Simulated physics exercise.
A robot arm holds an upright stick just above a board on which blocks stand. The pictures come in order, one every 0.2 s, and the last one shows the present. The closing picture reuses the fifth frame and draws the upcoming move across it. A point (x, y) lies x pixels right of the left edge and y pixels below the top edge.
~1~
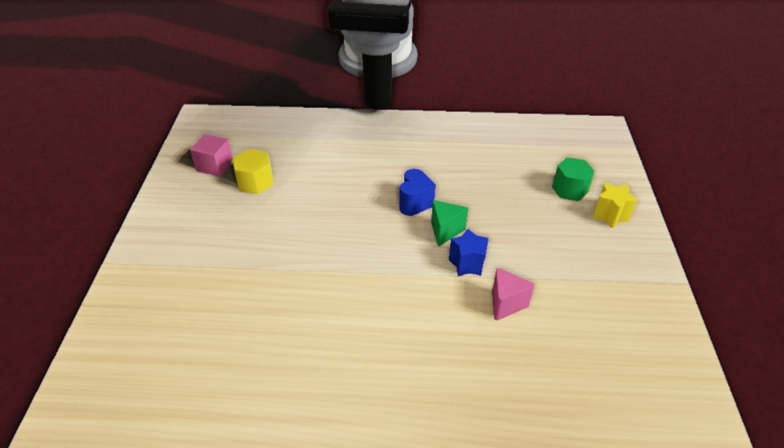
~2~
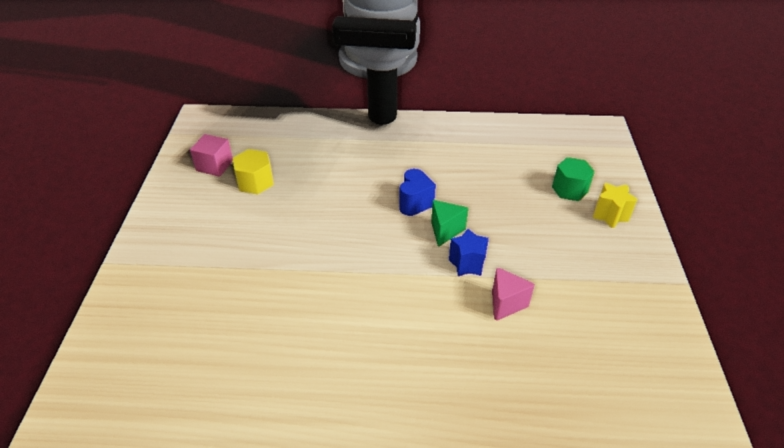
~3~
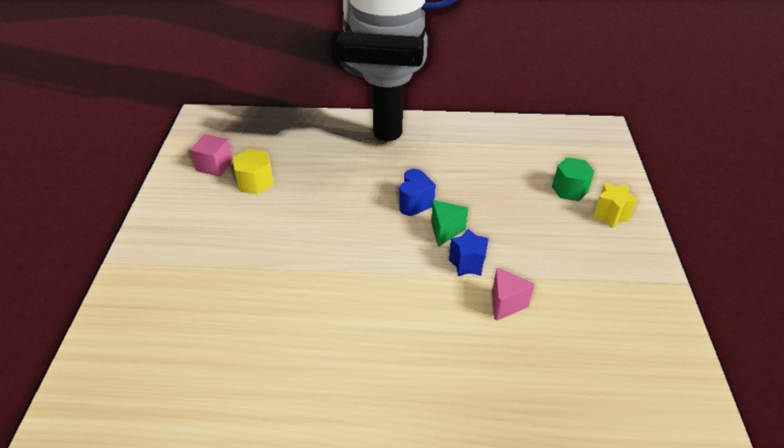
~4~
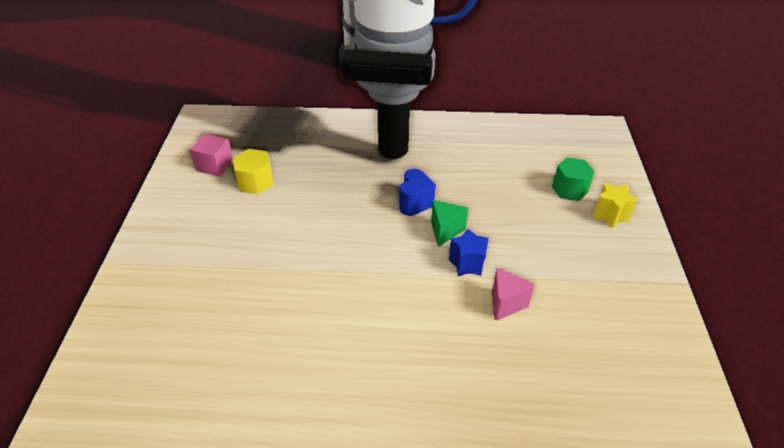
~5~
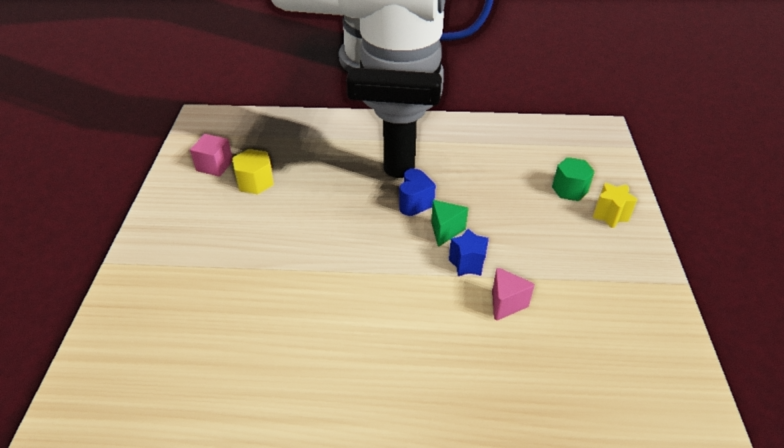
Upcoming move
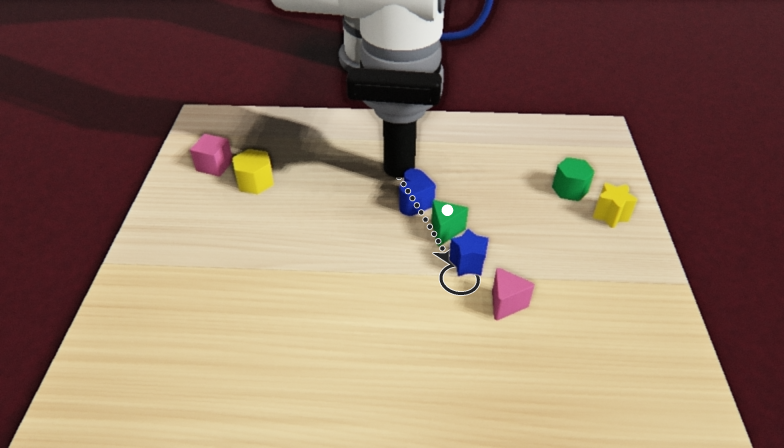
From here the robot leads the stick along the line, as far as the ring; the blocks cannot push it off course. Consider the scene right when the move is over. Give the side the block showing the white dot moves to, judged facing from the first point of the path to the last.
It's set to shift left.
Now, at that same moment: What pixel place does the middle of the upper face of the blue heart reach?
My best guess is (425, 256).
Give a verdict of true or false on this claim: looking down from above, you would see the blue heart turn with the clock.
That is true.
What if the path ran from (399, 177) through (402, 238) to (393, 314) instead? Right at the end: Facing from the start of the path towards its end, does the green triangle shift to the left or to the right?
The shift goes left.
The line goes straight from (399, 177) to (460, 279); the dot is on the green triangle.
What follows on the original path. One third of the way, stick (419, 200); blue heart (427, 211), turned 25° clockwise; green triangle (457, 225), turned 50° anticlockwise; blue star block (479, 248).
Two thirds of the way, stick (439, 234); blue heart (427, 241), turned 100° clockwise; green triangle (467, 236), turned 90° anticlockwise; blue star block (488, 254), turned 25° clockwise.
At the end, stick (461, 271); blue heart (425, 256), turned 155° clockwise; green triangle (488, 235), turned 105° anticlockwise; blue star block (496, 261), turned 30° clockwise; pink triangle (517, 287), turned 15° clockwise.
